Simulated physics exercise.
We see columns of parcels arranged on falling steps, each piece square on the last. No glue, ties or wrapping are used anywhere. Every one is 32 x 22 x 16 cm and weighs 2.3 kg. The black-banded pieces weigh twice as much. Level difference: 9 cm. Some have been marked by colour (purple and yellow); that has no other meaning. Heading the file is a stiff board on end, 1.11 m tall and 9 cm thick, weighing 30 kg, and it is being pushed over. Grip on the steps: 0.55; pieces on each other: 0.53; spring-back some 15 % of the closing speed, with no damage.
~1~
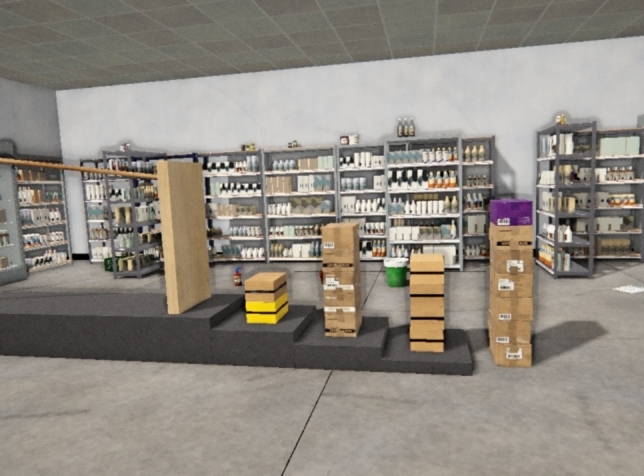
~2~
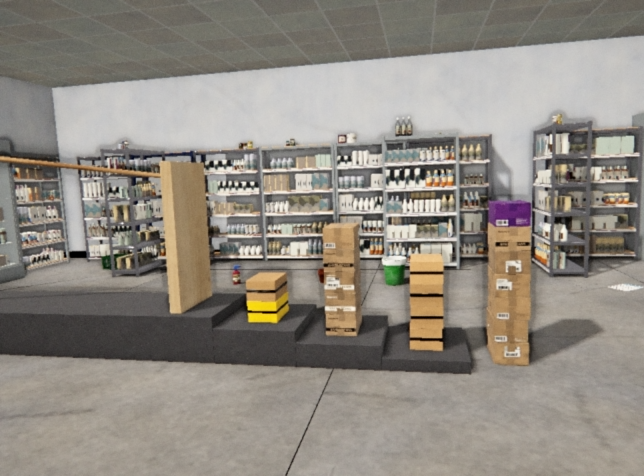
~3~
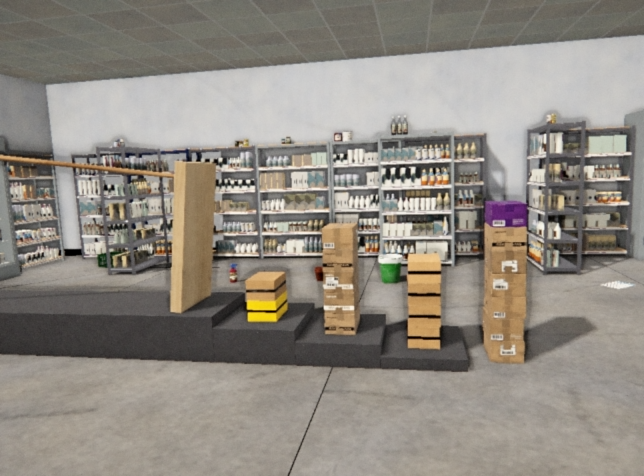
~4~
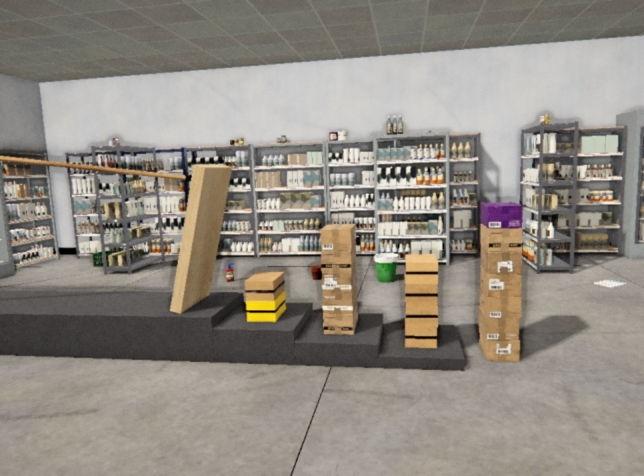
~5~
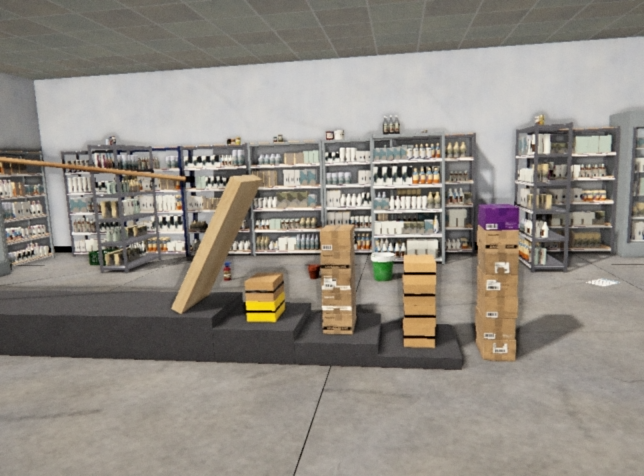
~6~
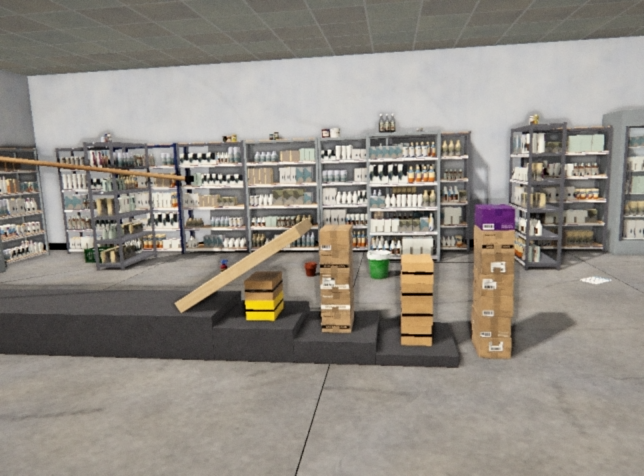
A pole pushes an upright wooden board, which tips right over the small yellow-based stack.
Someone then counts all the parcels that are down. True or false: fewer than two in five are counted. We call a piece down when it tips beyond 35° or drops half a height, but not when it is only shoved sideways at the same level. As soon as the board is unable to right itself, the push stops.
True.
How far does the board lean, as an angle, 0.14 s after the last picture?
Lean: Approx. 85 degrees.
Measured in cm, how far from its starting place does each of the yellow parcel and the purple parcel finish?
Yellow: 0 cm, purple: 0 cm.
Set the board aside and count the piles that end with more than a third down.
Summing them, I get 0 in all.
Then, 0.06 s later than the last frame, board 72° from upright; none of the 18 parcels down.
Then, 0.14 s later than the last frame, board 85° from upright; none of the 18 parcels down, 3 disturbed.
Then, 0.24 s later than the last frame, board 81° from upright; none of the 18 parcels down, 5 disturbed.
Then, 0.60 s later than the last frame, board 90° from upright; none of the 18 parcels down, 5 disturbed.
When it is over, board 90° from upright; none of the 18 parcels down, 5 disturbed; yellow parcel unmoved; purple parcel unmoved. That is 0 per cent. In pixels of the last frame, middles, yellow parcel near (266, 305), purple parcel near (494, 217).
